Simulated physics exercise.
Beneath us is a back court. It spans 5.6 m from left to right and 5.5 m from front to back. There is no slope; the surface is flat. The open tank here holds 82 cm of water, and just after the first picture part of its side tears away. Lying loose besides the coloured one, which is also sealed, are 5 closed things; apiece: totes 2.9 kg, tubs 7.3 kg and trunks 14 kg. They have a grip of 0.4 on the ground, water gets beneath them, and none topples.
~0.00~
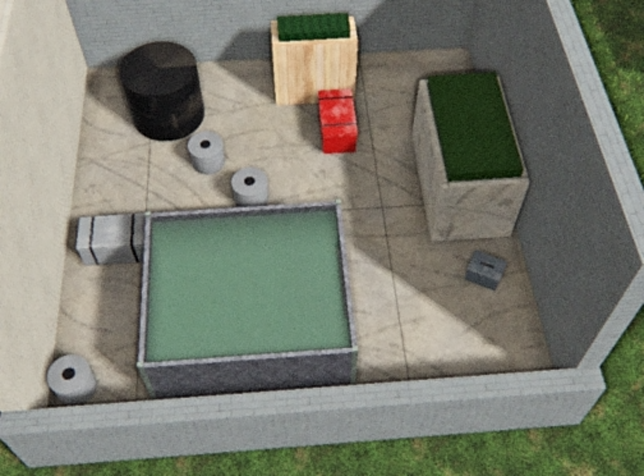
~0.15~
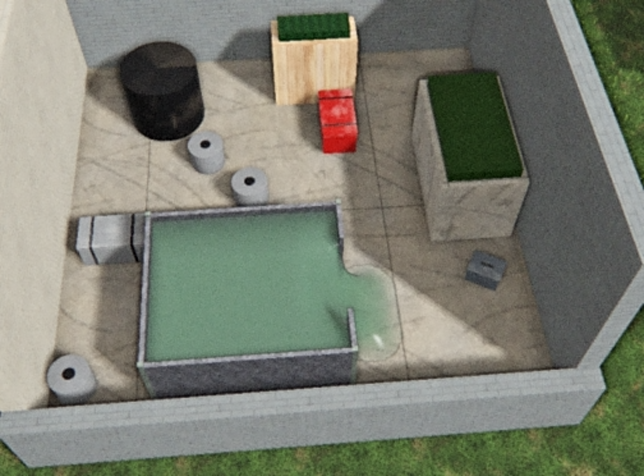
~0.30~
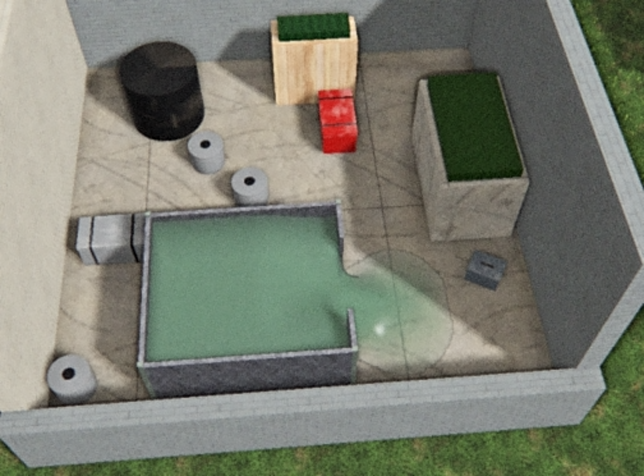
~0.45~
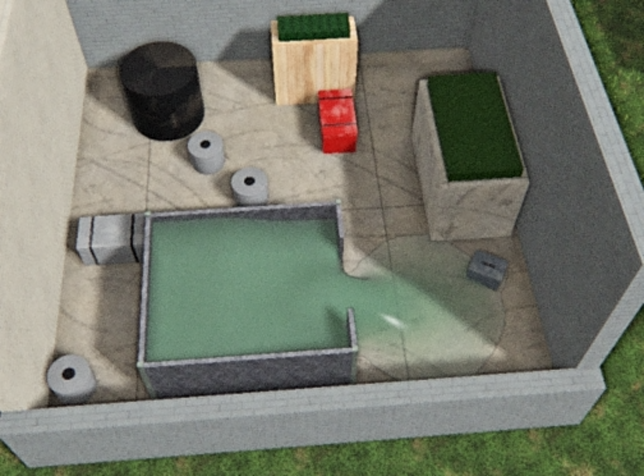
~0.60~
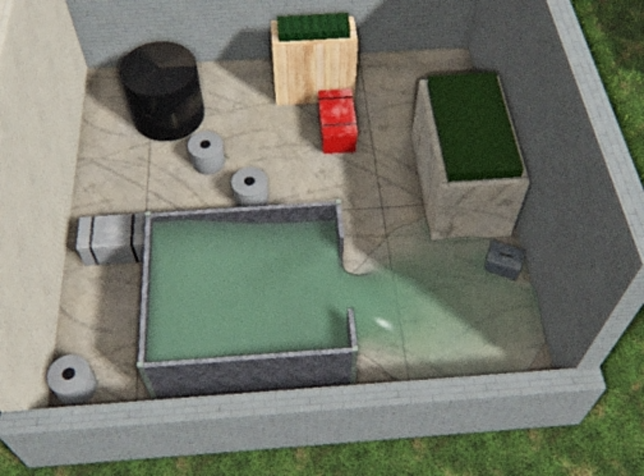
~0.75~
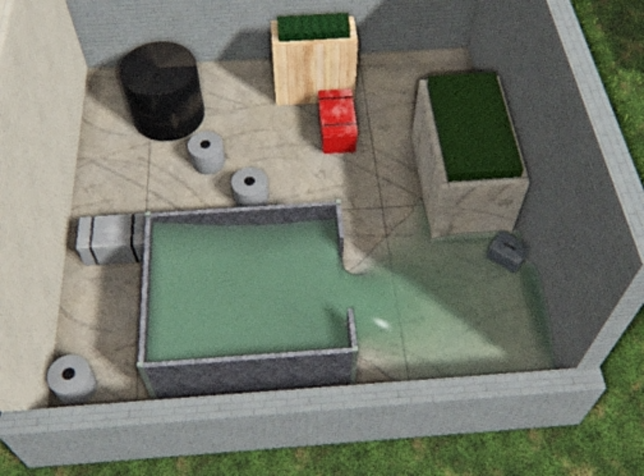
Green water poured through a gap that opened in the right side of the open tank, spread across the walled court's floor, and pushed a small grey box to the right while the red trunk stayed put.
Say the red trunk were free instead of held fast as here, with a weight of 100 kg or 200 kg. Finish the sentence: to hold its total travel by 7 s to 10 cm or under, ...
To hold it there, the lower weight suffices.
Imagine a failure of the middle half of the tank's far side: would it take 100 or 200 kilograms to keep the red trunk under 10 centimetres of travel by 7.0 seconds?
Result: Greater mass required.
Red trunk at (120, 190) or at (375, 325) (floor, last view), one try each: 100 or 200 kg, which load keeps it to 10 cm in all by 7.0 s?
Well, the little one does for the first, nothing does it for the second.
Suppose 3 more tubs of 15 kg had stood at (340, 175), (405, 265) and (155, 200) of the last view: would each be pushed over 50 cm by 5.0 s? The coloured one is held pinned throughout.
Going through them in that order, the answers are too far, too far and not too far.
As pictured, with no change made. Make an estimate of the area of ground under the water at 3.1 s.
Roughly 15 m2 of it is wet.
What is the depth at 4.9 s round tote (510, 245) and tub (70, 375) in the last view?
Around 28 cm and 3 cm.
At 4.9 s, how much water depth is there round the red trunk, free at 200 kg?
Roughly 7 cm.
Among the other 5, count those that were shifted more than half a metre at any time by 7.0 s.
My count gives 5.
After 1.4 s the red trunk would be 0 cm from its start with 100 kg and 0 cm from its start with 200 kg; 0 cm of water round it then.
After 3.1 s the red trunk would be 0 cm from its start with 100 kg and 0 cm from its start with 200 kg; 4 cm of water round it then.
After 4.9 s the red trunk would be 0 cm from its start with 100 kg and 0 cm from its start with 200 kg; 7 cm of water round it then.
After 7.0 s the red trunk would be 0 cm from its start with 100 kg and 0 cm from its start with 200 kg; 9 cm of water round it then.
